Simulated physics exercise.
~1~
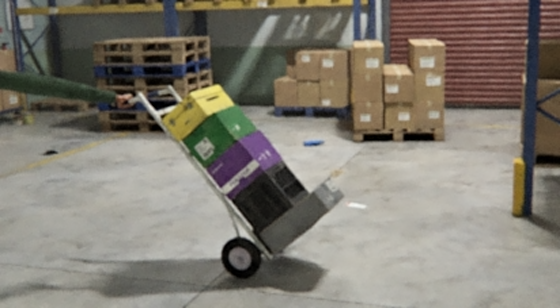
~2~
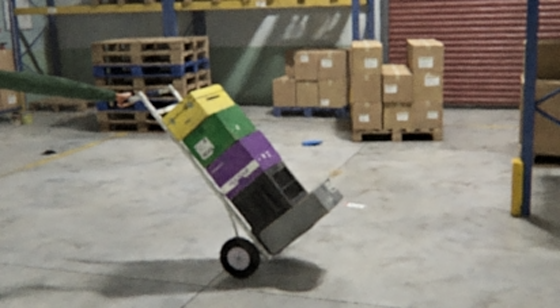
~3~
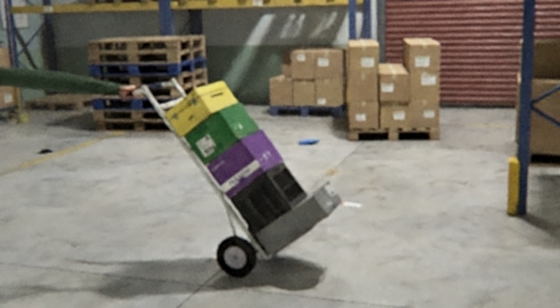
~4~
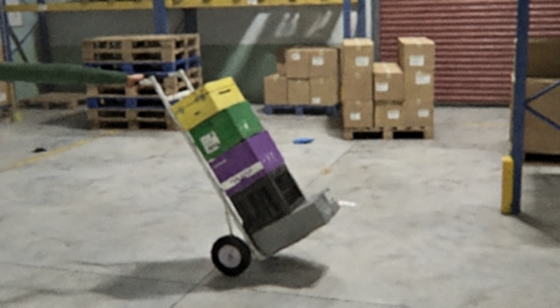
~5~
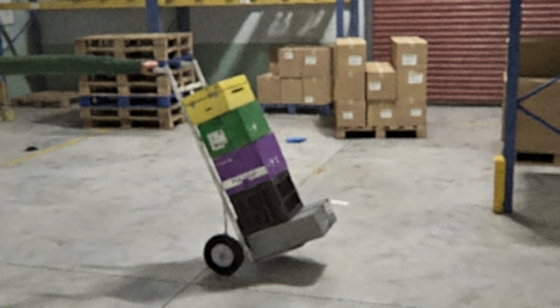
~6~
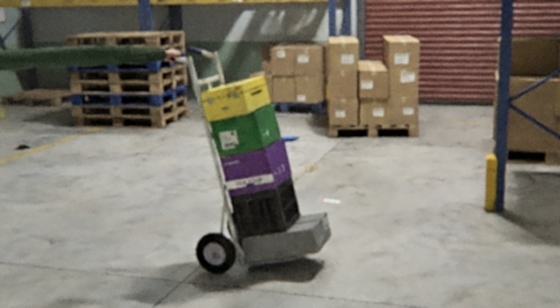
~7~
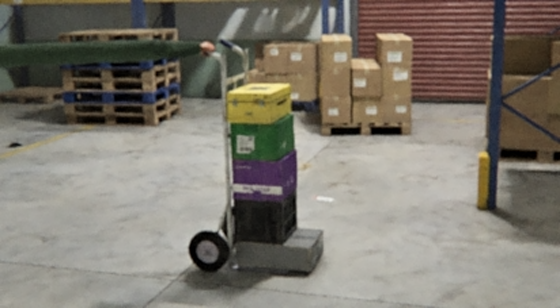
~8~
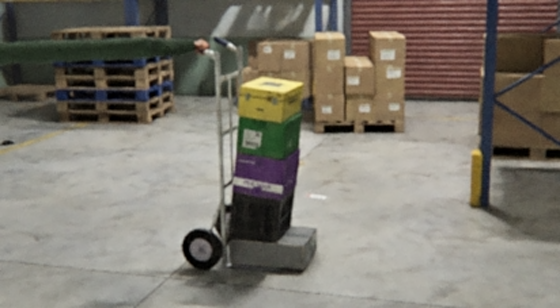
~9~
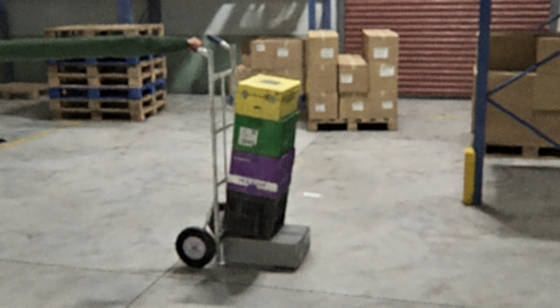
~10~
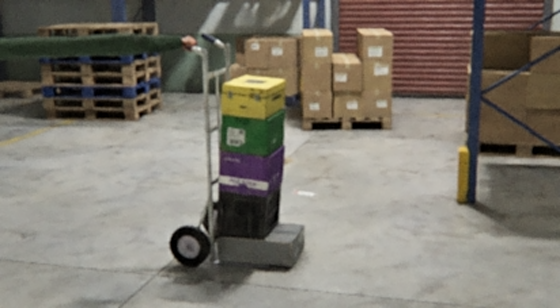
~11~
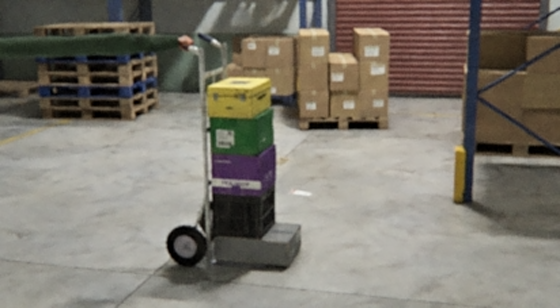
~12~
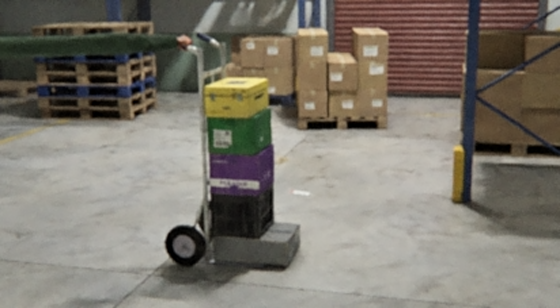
A hand truck leans back toward the left on the concrete floor of a warehouse, seen from the side, with a green-sleeved arm gripping its handle. It carries a stack with a yellow toolbox on top, then a green parcel, a purple box, a black crate and a grey parcel at the bottom. Pallets and brown cartons stand behind, near a red shutter. The arm tips the truck upright as the view pans slightly right. Once the base lands, the upper four items tilt a little to the right, then rock back. The stack finally stands straight and still, all in place.
